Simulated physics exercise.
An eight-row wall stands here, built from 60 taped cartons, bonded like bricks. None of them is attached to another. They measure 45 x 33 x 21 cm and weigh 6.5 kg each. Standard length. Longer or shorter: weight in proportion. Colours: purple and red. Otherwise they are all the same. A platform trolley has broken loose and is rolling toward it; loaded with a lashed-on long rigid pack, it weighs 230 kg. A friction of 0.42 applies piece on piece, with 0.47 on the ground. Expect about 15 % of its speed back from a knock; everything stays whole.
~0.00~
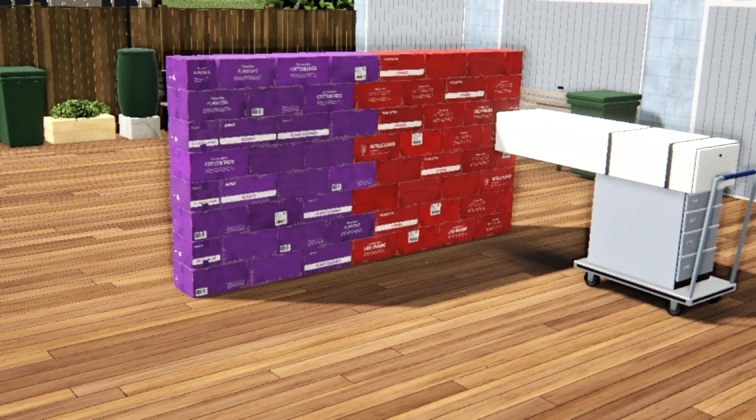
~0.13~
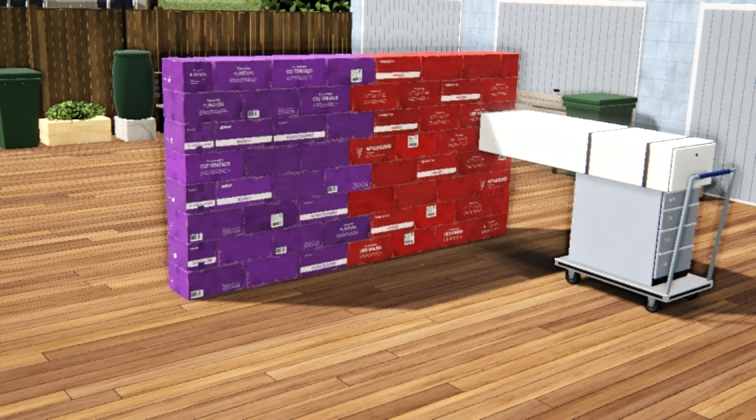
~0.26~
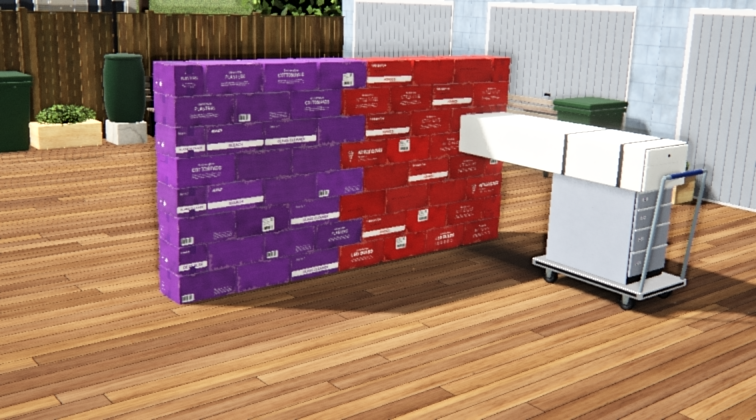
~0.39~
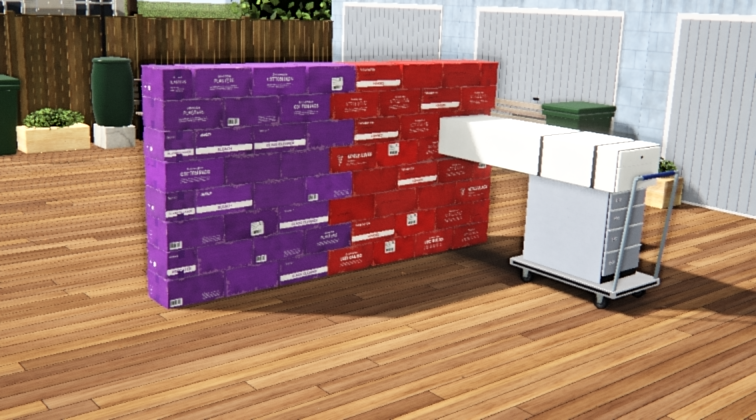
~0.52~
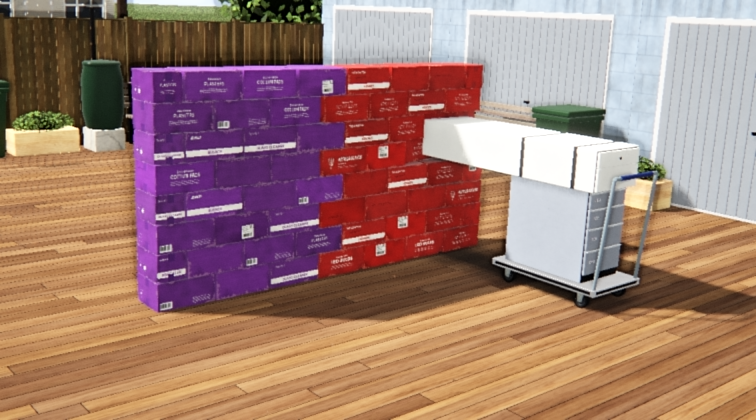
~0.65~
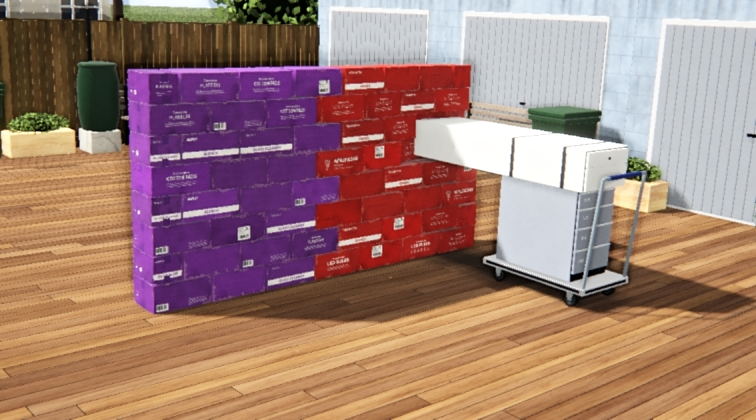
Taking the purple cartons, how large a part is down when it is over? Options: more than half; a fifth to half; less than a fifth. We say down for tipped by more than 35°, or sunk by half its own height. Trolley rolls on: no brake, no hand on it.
Less than a fifth.
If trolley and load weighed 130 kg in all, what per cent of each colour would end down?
You'd get red 0 and purple 0 percent.
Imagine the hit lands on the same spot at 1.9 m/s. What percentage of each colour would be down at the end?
The red would finish 30 in a hundred down, the purple 0 in a hundred.
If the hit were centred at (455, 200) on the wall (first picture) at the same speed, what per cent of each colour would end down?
You'd end up with red at 0 and purple at 0 percent down.
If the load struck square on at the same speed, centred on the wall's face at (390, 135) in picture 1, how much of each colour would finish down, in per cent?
The red ones would be 0 per cent down and the purple ones 0 per cent.
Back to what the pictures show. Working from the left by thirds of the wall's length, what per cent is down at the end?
The left third ends at 0 per cent, the middle at 10 per cent and the right at 50 per cent.
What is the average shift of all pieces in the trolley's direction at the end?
About 20 cm on average.
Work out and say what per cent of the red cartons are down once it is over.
For red, 40 per cent end down.
After 0.86 s, load 30 cm past the wall's line, still rolling; none of the 28 purple cartons down (0 of 60 in all colours); top purple carton unmoved; top red carton 8° from how it stood.
After 1.26 s, load 39 cm past the wall's line, still rolling; none of the 28 purple cartons down (1 of 60 in all colours); top purple carton unmoved; top red carton 27° from how it stood, 11 cm lower.
After 1.56 s, load 43 cm past the wall's line, still rolling; none of the 28 purple cartons down (12 of 60 in all colours); top purple carton unmoved; top red carton 63° from how it stood, 61 cm lower.
After 1.82 s, load 46 cm past the wall's line, still rolling; none of the 28 purple cartons down (12 of 60 in all colours); top purple carton unmoved; top red carton on its side.
In the end (2.9 s), load 47 cm past the wall's line, stopped; none of the 28 purple cartons down (12 of 60 in all colours); top purple carton unmoved; top red carton on its side. That is 0 per cent. From the last view, middles, top purple carton near (199, 85), top red carton near (325, 199).
